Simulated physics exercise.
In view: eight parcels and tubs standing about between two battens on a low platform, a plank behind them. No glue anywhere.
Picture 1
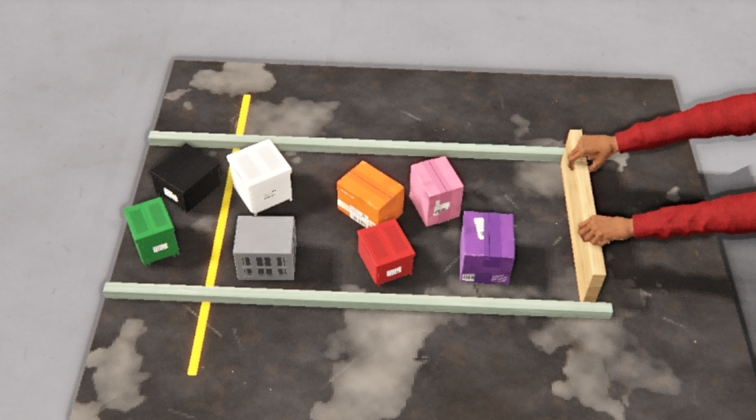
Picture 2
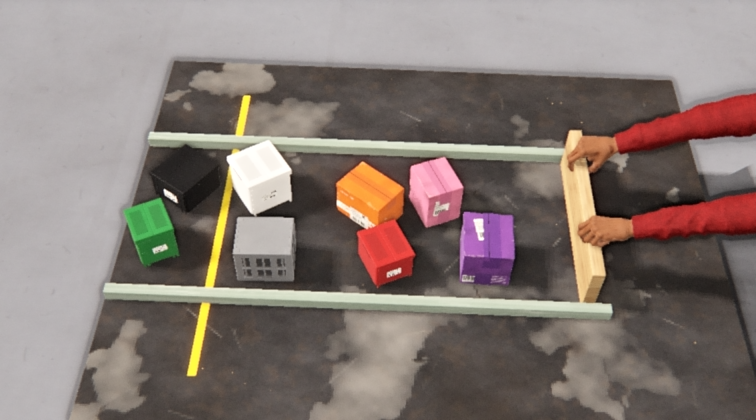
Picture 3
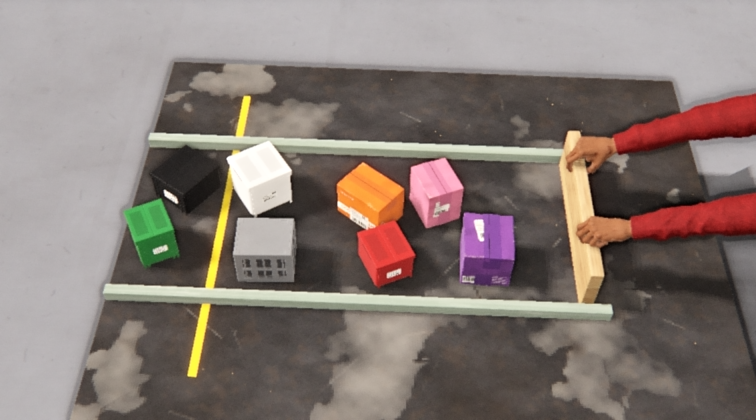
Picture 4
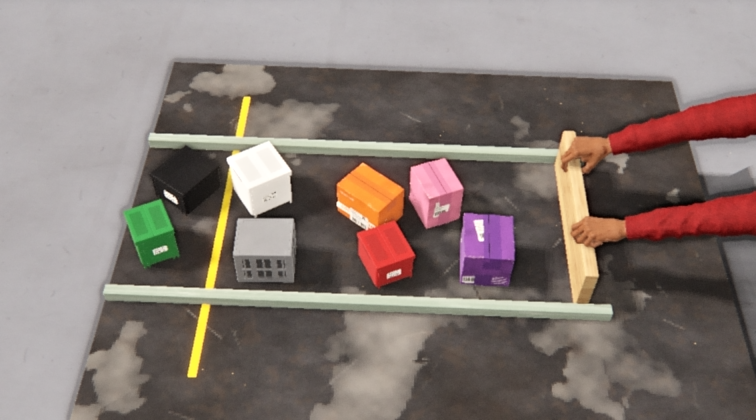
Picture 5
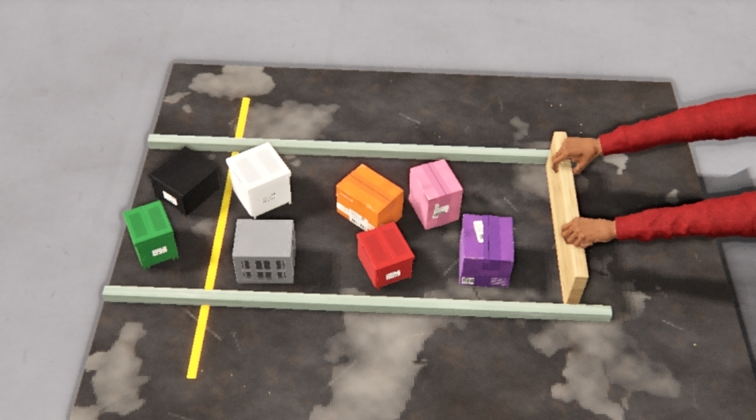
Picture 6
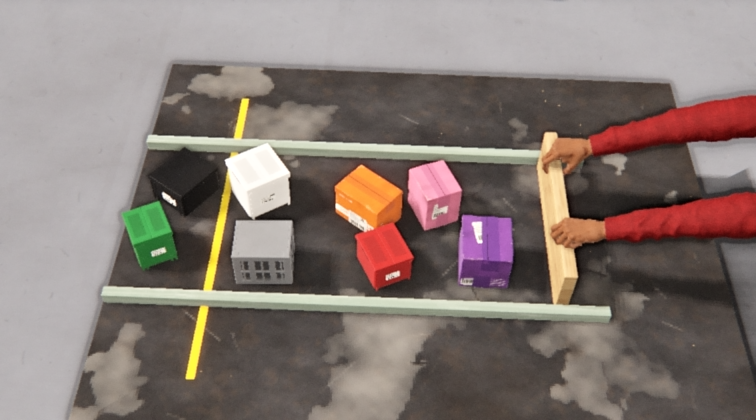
The clip opens on eight coloured parcels and tubs spread between two pale battens on a dark, stained platform, with a yellow line crossing near the left. Two red-sleeved hands grip a wooden plank at the right, then slide it slightly left, while the objects stay practically still.
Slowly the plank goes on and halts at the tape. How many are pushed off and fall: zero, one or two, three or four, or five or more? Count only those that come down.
The number that fall off is three or four.
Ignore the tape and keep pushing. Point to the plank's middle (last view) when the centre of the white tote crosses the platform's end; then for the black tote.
About (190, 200), and (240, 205) for the other.
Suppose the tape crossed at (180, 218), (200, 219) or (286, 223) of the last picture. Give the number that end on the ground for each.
In that order 6, 3 and 1.
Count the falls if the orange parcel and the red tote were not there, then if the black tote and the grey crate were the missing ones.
The counts: 2 and 1.
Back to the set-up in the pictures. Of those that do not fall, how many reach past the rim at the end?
That would be 0.
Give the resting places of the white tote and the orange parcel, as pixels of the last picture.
Near (169, 162) and (163, 207).
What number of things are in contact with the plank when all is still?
That makes 2.
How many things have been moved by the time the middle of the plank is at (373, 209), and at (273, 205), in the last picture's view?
By then 6, and 8.
Soon after, none off yet; green tote at rest near (151, 236); black tote at rest near (185, 182); white tote at rest near (259, 182).
After that, none off yet; green tote at rest near (151, 236); black tote moving near (184, 182); white tote displaced a little near (248, 179).
And then, none off yet; green tote displaced about its own width near (116, 232); black tote displaced a little near (168, 174); white tote displaced about its own width near (222, 168).
In the end, the number that fall off is three or four; gone, grey crate, black tote and green tote.
